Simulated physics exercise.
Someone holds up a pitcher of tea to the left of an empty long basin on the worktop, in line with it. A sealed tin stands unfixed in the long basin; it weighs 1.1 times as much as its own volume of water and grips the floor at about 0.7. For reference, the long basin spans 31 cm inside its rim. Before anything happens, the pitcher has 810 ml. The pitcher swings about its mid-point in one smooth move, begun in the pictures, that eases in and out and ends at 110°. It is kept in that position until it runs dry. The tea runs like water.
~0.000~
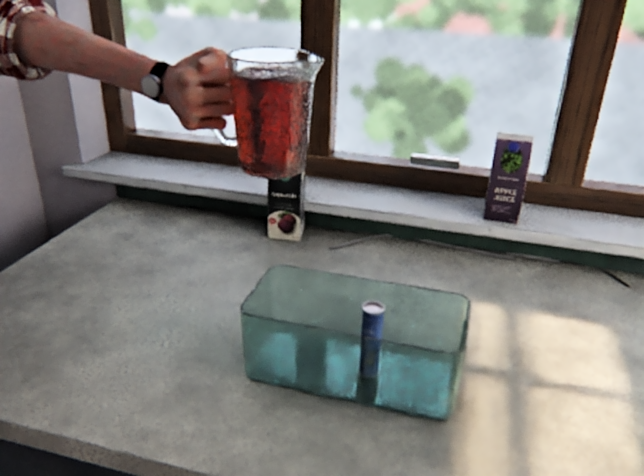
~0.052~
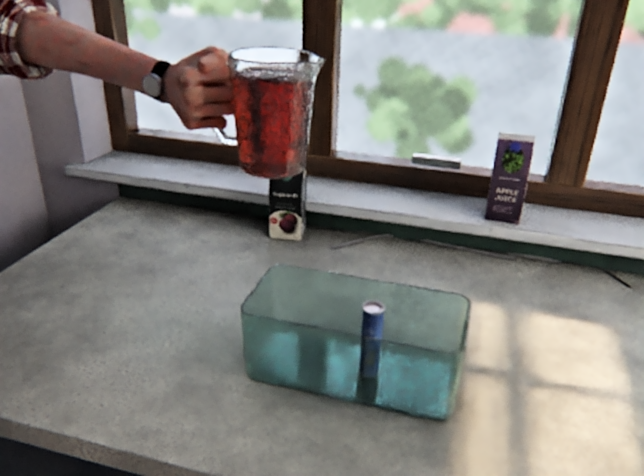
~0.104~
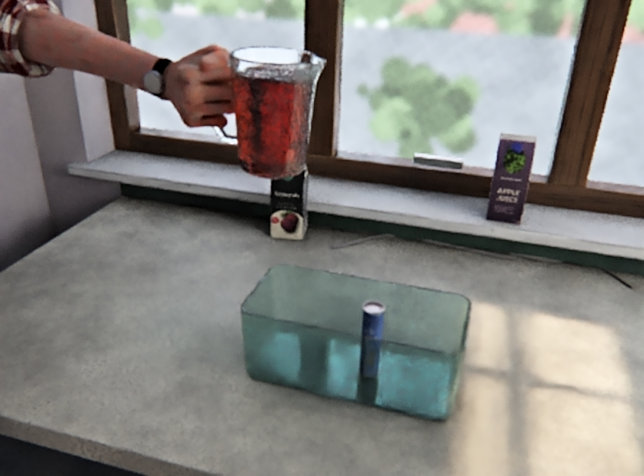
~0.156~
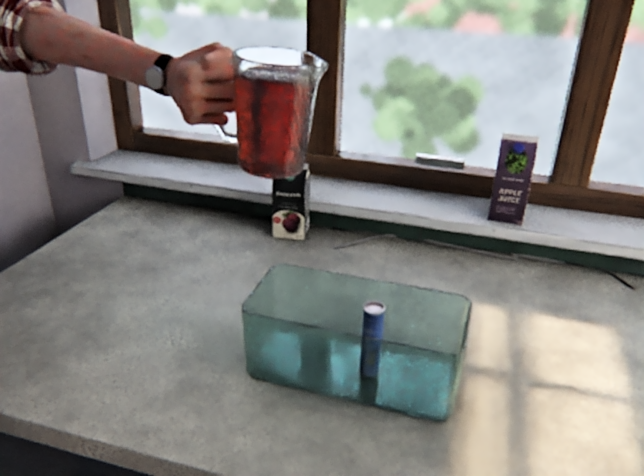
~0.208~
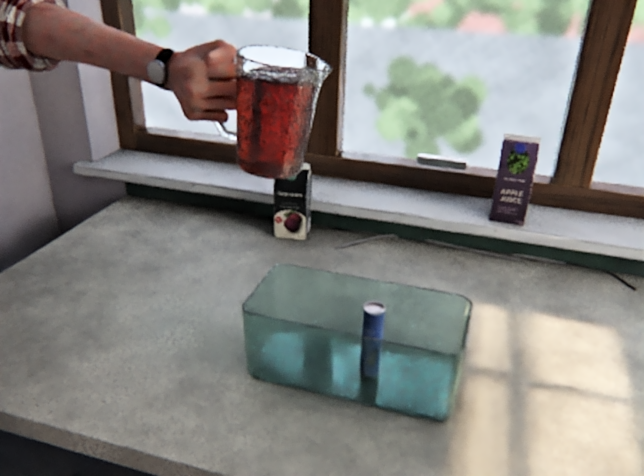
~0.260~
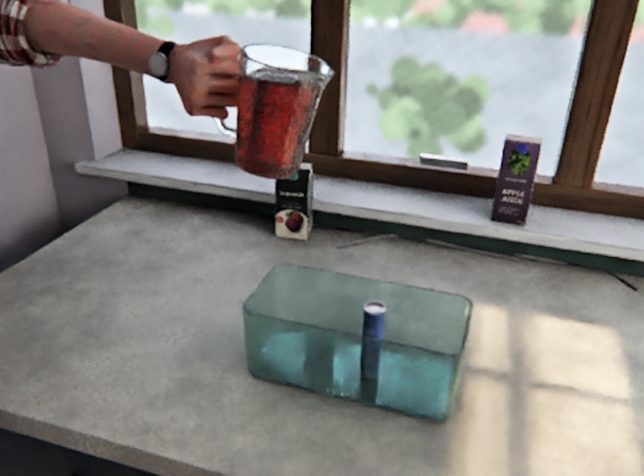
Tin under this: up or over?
Up.
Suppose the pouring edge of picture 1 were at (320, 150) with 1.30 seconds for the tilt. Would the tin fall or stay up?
After that, the tin overturns.
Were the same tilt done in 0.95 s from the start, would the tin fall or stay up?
Outcome - the tin remains standing.
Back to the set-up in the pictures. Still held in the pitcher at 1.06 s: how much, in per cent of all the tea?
Close to 32 percent of the total.
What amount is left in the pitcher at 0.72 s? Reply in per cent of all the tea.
I reckon about 84 in a hundred is still held.
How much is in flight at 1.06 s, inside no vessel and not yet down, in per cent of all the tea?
About 32 % of the total.
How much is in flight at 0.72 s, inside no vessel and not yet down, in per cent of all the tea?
Some 14 per cent, I reckon.
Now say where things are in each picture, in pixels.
In the first picture, it leans 0°; its right rim is at (323, 60); the tea meets the walls at (237, 70) and (313, 75); the long basin's rim runs from (256, 287) to (468, 325); the tin's top is at (373, 310).
In the second picture, it leans 0°; its right rim is at (323, 61); the tea meets the walls at (238, 69) and (313, 76).
In the third picture, it leans 2°; its right rim is at (325, 63); the tea meets the walls at (240, 69) and (314, 77).
In the fourth picture, it leans 4°; its right rim is at (328, 65); the tea meets the walls at (242, 69) and (317, 78).
In the fifth picture, it leans 7°; its right rim is at (331, 69); the tea meets the walls at (244, 70) and (320, 79).
In the sixth picture, it leans 11°; its right rim is at (334, 74); the tea meets the walls at (246, 72) and (324, 80).
After 0.72 s the tilt is 65° and 85 per cent is still to pour; the tin stands where it began.
After 1.06 s the tilt is 101° and 32 per cent is still to pour; the tin stands where it began.
After 1.41 s the tilt is 110° and 1 per cent is still to pour; the tin stands where it began.
After 1.80 s the tilt is 110° and 0 per cent is still to pour; the tin stands where it began.
In the end the tin stands where it began.
